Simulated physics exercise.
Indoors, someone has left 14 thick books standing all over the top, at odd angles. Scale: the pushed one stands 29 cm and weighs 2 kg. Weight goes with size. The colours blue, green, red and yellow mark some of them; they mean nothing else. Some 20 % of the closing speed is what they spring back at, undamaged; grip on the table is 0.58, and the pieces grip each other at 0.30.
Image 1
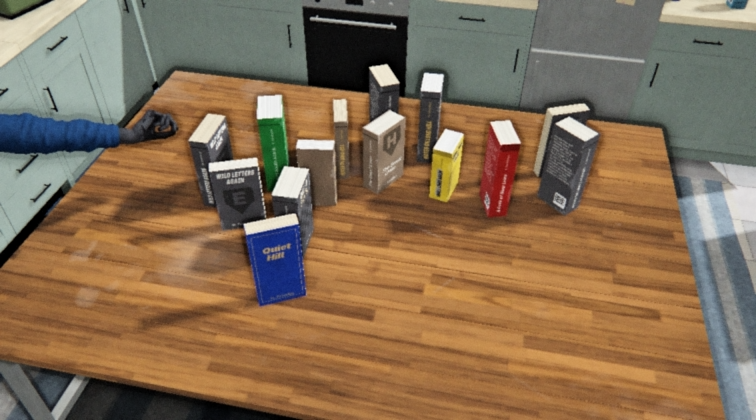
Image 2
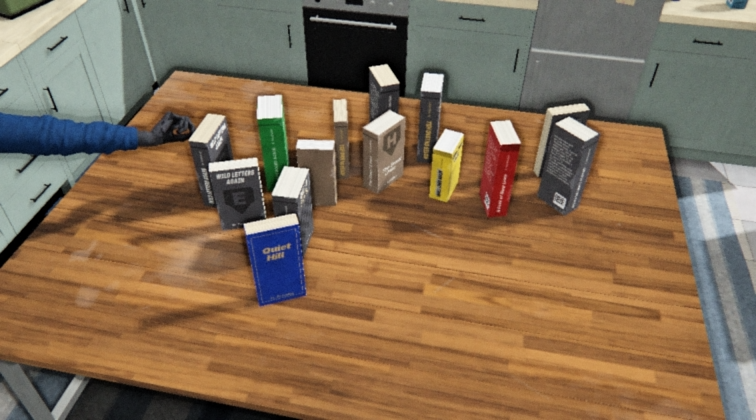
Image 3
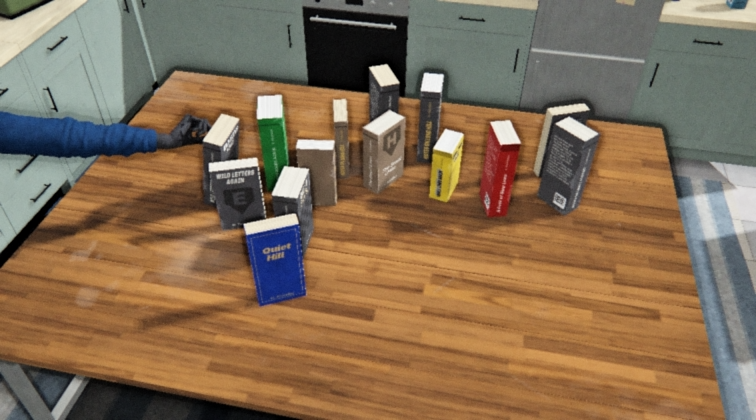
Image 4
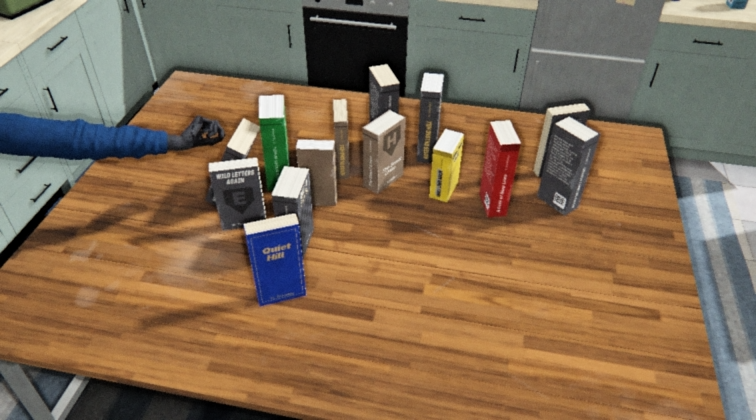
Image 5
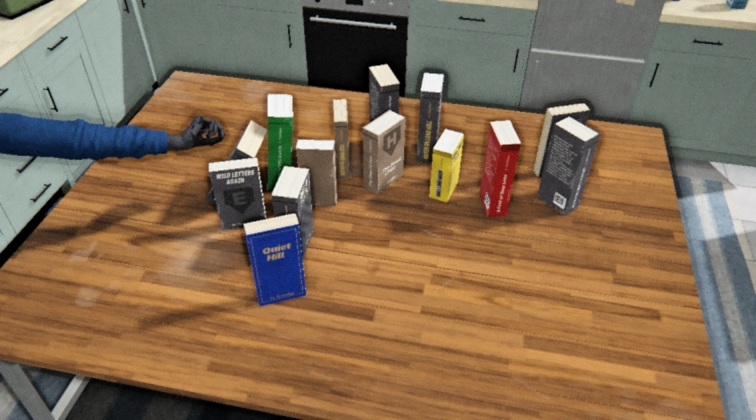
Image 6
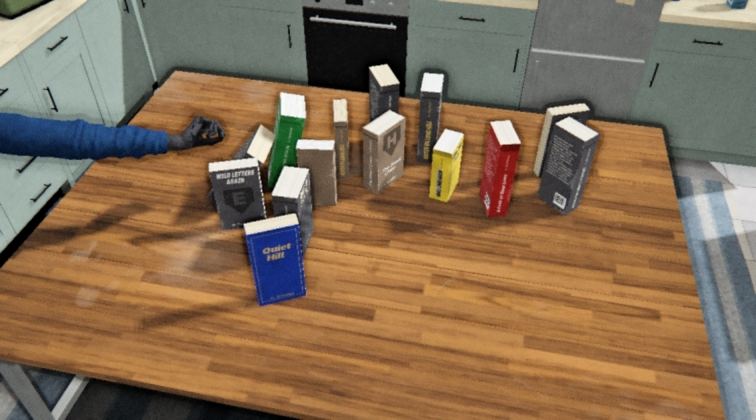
A gloved hand in a blue sleeve moves right and pushes a dark book at the left of a group standing on a wooden table, then stops as the book leans right and the green book beside it tilts right.
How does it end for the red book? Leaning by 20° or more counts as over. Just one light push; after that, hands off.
The red book tips over.
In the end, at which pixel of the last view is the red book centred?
At about (563, 214).
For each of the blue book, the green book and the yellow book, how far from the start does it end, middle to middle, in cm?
Net displacement: Blue = 0 cm, green = 20 cm, yellow = 20 cm.
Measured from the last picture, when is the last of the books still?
Close to 2.5 seconds.
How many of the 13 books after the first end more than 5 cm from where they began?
The count is 8.
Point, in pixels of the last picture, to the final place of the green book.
In the last picture it sits at roughly (325, 155).
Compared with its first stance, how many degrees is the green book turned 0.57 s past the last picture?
Its tilt comes to about 70° at that moment.
Then, 0.27 s on from the sixth picture, 1 of the 13 other books over; red book unmoved; green book tipped 47°.
Then, 0.57 s on from the sixth picture, 4 of the 13 other books over; red book unmoved; green book tipped 71°.
Then, 0.81 s on from the sixth picture, 6 of the 13 other books over; red book tipped 5°; green book tipped 74°.
Then, 1.33 s on from the sixth picture, 8 of the 13 other books over; red book lying flat; green book lying flat.
Finally, 8 of the 13 other books over; red book lying flat; yellow book lying flat; green book lying flat. Five left standing. Seen by the last camera, middles, red book near (563, 214), yellow book near (482, 187).
